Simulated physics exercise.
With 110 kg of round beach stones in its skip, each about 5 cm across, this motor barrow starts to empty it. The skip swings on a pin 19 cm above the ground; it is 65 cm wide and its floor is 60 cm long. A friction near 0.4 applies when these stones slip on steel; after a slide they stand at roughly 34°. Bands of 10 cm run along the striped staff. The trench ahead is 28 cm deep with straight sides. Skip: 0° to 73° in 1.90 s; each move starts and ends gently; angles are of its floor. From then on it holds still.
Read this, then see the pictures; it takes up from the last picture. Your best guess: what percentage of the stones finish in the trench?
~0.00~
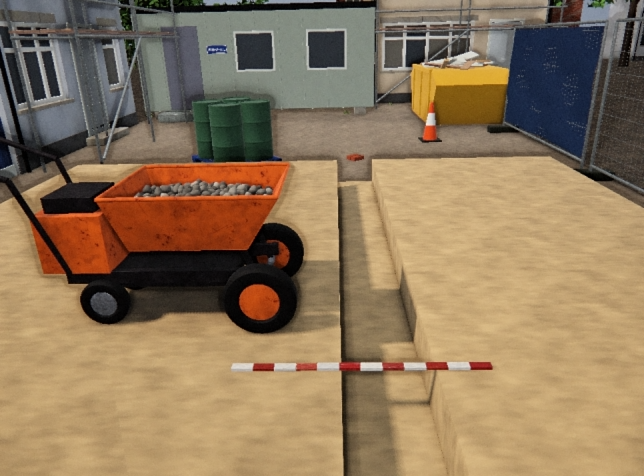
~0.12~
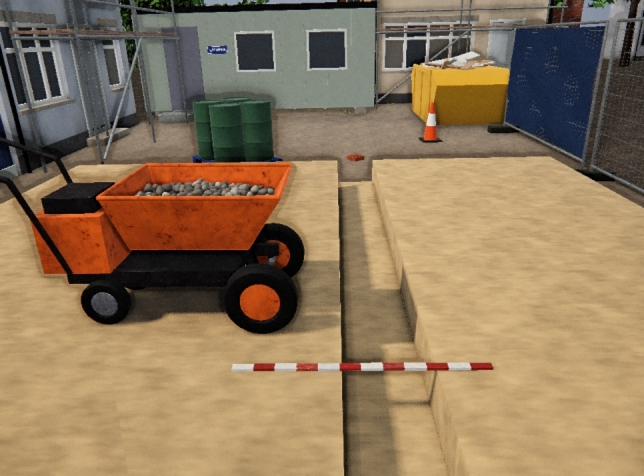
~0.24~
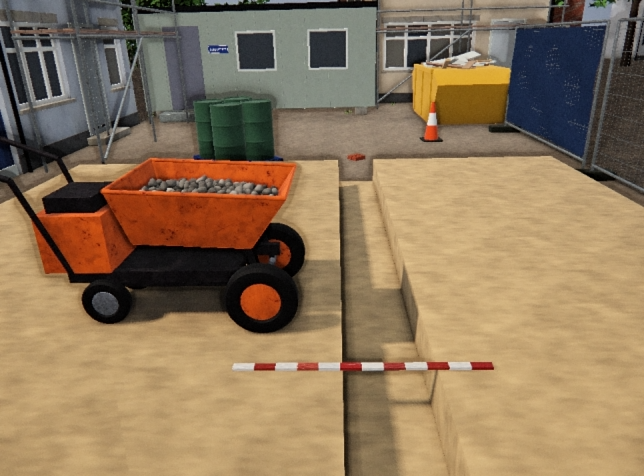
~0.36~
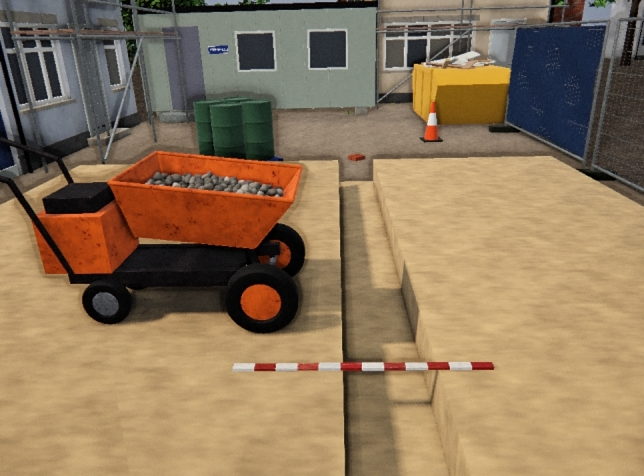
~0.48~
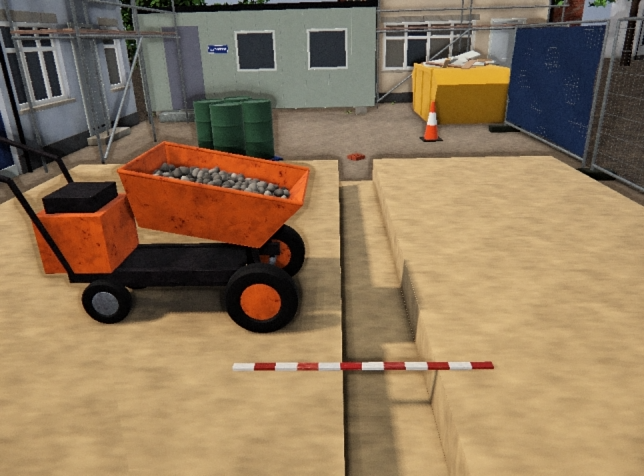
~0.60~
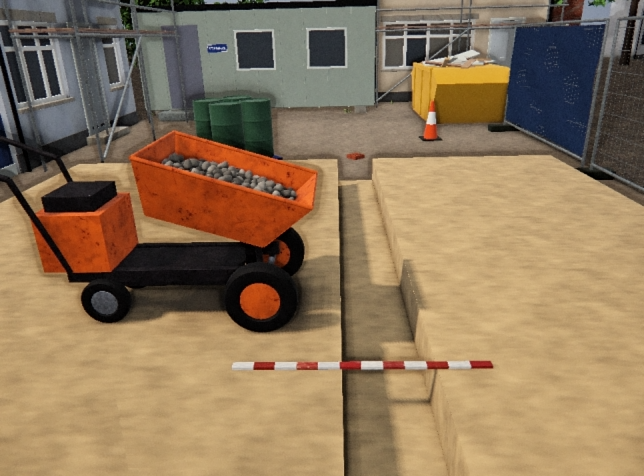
My guess is about 84 per cent.
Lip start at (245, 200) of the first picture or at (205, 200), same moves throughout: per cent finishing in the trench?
Near 100 and near 85 percent.
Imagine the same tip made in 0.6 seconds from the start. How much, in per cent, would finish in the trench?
That would give about 45 percent.
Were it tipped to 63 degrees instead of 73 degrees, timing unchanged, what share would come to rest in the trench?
Then about 70 per cent.
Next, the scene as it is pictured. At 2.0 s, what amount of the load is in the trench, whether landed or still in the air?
Some 50 per cent.
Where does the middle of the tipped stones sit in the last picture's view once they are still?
Middle at around (394, 332), I'd say.
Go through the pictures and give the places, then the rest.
The skip is at 0°, its lip at (278, 197); the top of the load is at (201, 189), in the first frame.
Lip at (280, 198), floor tilted 1°, highest stones at (185, 188); the stones move at 0.1 m/s on average, in the second frame.
Lip at (285, 199), floor tilted 3°, highest stones at (189, 185); the stones move at 0.2 m/s on average, in the third frame.
The skip is at 7°, its lip at (293, 201); the top of the load is at (179, 180); the stones move at 0.3 m/s on average, in the fourth frame.
Lip at (302, 204), floor tilted 12°, highest stones at (172, 172); the stones move at 0.4 m/s on average, in the fifth frame.
The skip is at 17°, its lip at (312, 208); the top of the load is at (177, 161); the stones move at 0.5 m/s on average, in the sixth frame.
After 1.4 s the floor is at 61°; 98 % in the skip, 2 % in the trench; the foremost stones are at (385, 260).
After 2.0 s the floor is at 73°; 38 % in the skip, 48 % in the trench, 14 % past the trench; the foremost stones are at (495, 297).
After 2.3 s the floor is at 73°; 18 % in the skip, 66 % in the trench, 16 % past the trench; the foremost stones are at (544, 304).
After 4.3 s the floor is at 73°; 0 % in the skip, 84 % in the trench, 16 % past the trench; the foremost stones are at (553, 299).
